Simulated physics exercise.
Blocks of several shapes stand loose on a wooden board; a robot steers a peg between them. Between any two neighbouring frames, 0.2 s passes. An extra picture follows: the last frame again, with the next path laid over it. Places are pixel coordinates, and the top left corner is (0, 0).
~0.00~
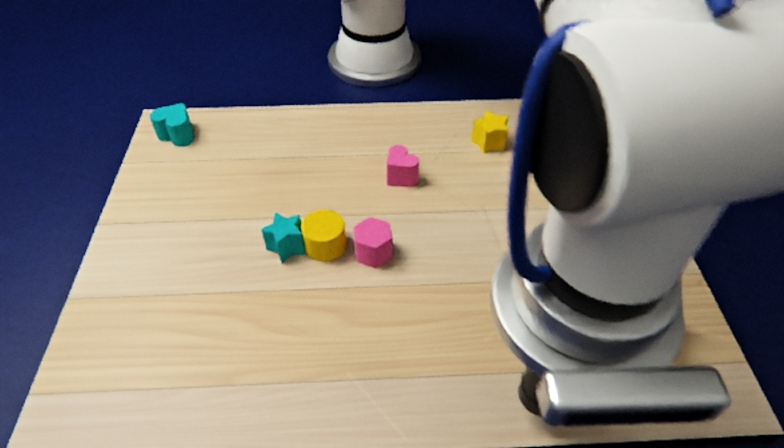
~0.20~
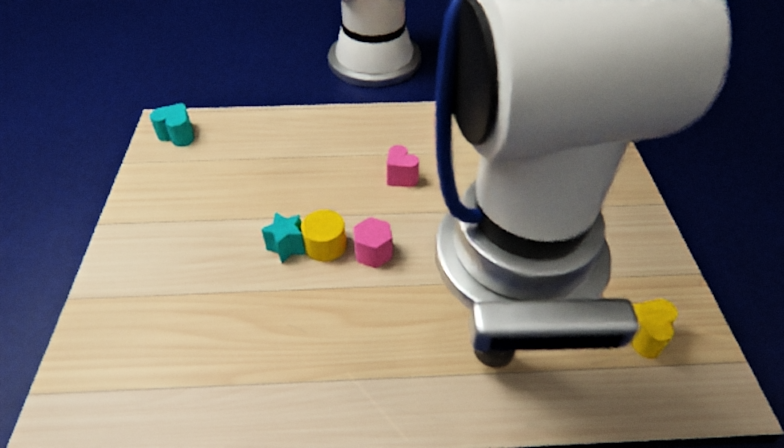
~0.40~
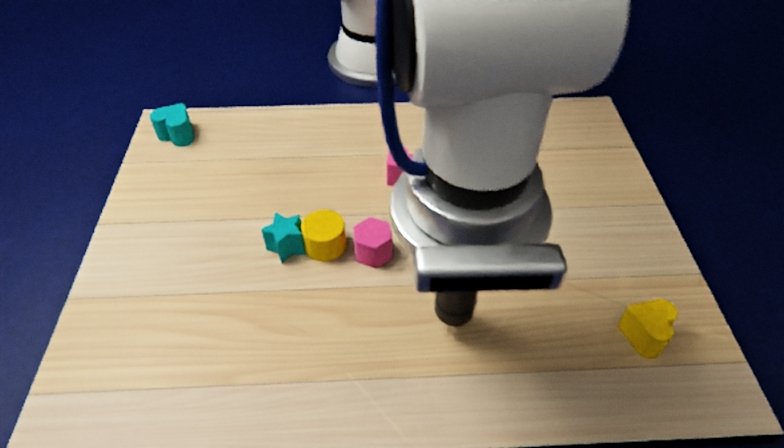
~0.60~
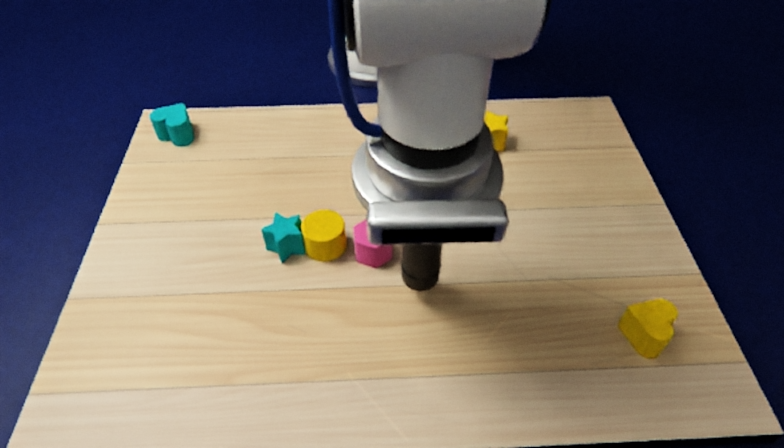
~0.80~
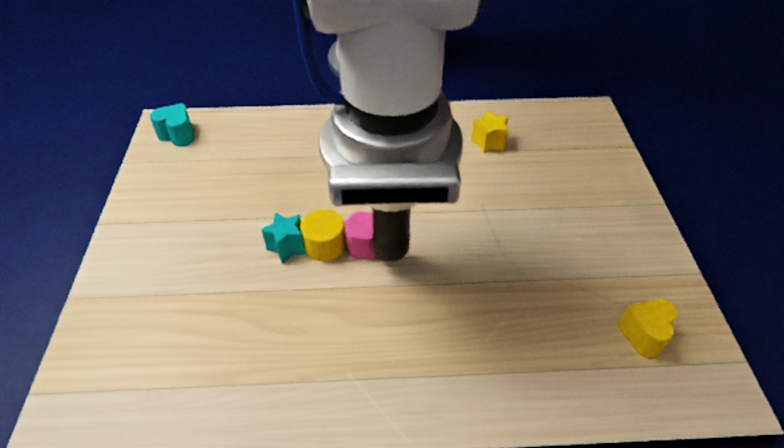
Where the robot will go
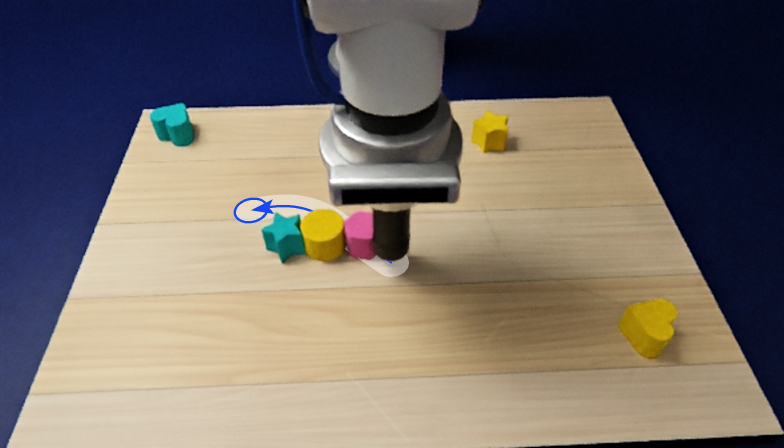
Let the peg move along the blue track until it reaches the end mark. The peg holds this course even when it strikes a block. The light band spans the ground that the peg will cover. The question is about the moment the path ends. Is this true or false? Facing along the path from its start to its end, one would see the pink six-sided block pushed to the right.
True - the claim holds.
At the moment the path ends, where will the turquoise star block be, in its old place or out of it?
It is moved from its place.
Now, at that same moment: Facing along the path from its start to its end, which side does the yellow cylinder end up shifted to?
It moves over to the left.
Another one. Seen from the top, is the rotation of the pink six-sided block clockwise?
The answer is yes.
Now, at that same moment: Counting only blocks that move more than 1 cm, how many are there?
The number of blocks that move over 1 cm is three or more.
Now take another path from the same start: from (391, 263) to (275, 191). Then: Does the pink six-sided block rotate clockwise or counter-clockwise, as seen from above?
Rotation: Clockwise.
The drawn path runs from (391, 263) by way of (348, 233) and (305, 209) to (251, 210).
The first path, step by step. One third of the way, peg (346, 218); turquoise star block (273, 227), turned 25° anticlockwise; yellow cylinder (306, 211); pink six-sided block (336, 188), turned 30° clockwise.
Two thirds of the way, peg (302, 194); turquoise star block (261, 230), turned 75° anticlockwise; yellow cylinder (267, 202); pink six-sided block (323, 168), turned 75° clockwise.
At the end, peg (247, 195); turquoise star block (253, 233), turned 115° anticlockwise; yellow cylinder (224, 215); pink six-sided block (323, 168), turned 75° clockwise.
